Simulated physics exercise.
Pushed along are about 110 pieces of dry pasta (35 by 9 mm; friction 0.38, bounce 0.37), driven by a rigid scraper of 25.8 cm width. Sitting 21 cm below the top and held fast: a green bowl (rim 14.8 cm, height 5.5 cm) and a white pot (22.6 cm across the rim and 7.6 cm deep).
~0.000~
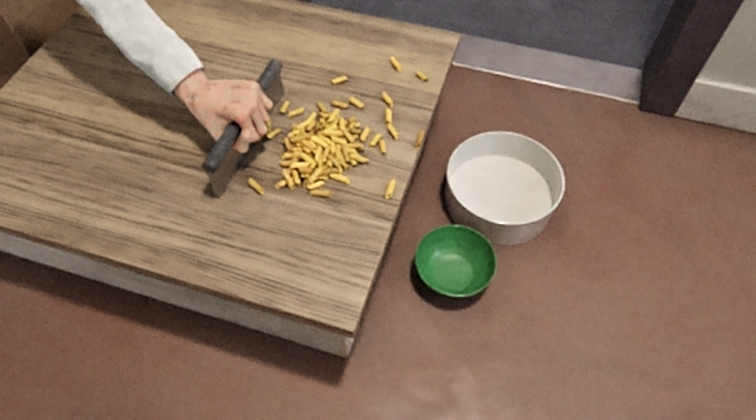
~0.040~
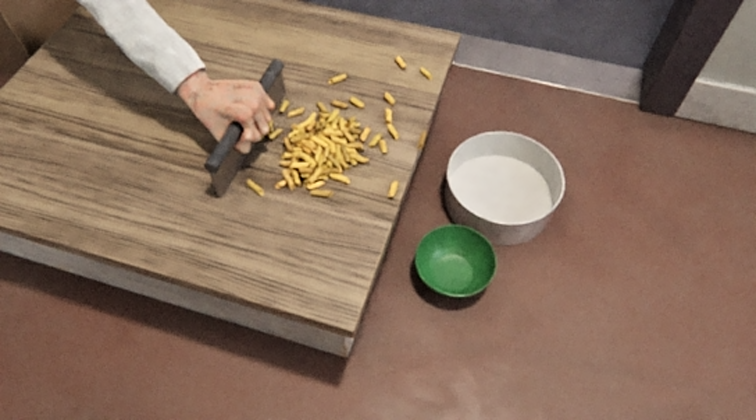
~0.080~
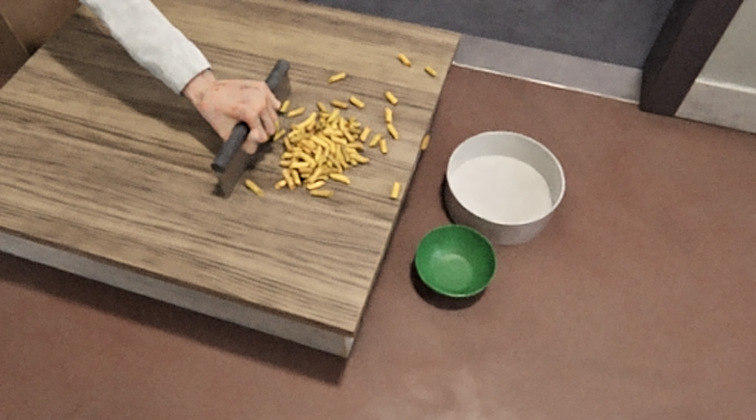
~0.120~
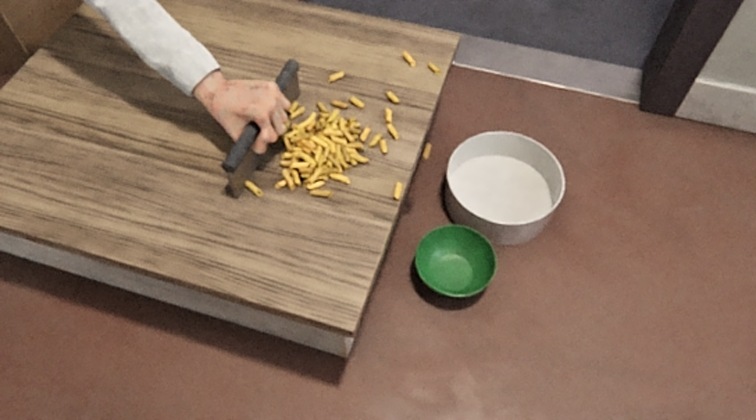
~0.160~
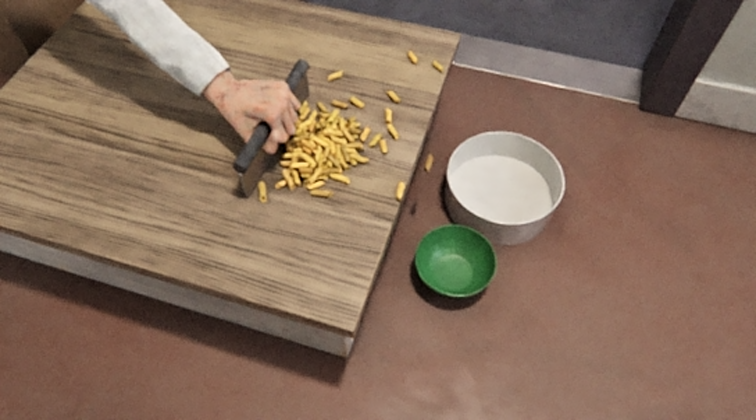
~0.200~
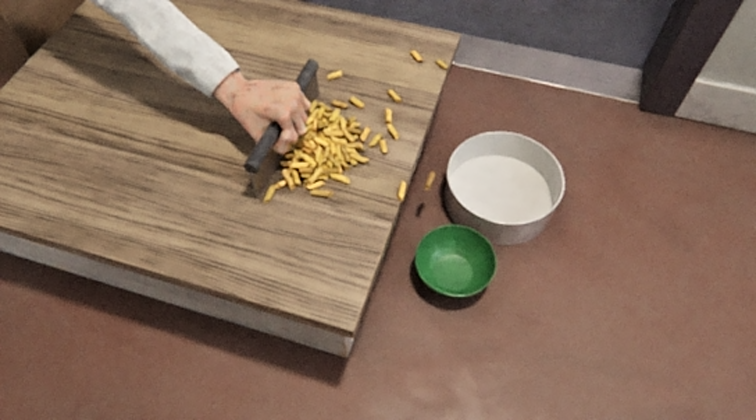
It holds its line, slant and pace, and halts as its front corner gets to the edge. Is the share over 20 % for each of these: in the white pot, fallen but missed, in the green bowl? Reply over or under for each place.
White pot: Over; missed: Over; green bowl: Over.
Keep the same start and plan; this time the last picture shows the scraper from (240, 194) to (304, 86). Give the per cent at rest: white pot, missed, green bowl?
White pot 0, missed 40, green bowl 50.
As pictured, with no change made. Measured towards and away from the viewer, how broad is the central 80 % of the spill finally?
24 cm.
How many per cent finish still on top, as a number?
5 per cent.
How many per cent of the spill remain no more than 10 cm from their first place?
Roughly 0 per cent.
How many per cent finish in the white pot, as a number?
Close to 30 in a hundred, I reckon.
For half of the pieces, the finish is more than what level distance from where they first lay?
That works out to about 26 centimetres.
After 0.47 s, scraper 18 cm from its start, spill 21 cm wide; off the edge, not caught 5 %, still on top 95 %.
After 0.73 s, scraper 29 cm from its start, spill 24 cm wide; green bowl 5 %, white pot 10 %, off the edge, not caught 55 %, still on top 35 %.
Then, at 0.96 s, scraper 29 cm from its start, spill 29 cm wide; green bowl 30 %, white pot 30 %, off the edge, not caught 35 %, still on top 5 %.
At rest (1.7 s), green bowl 30 %, white pot 30 %, fallen but missed 35 %, still on top 5 %.
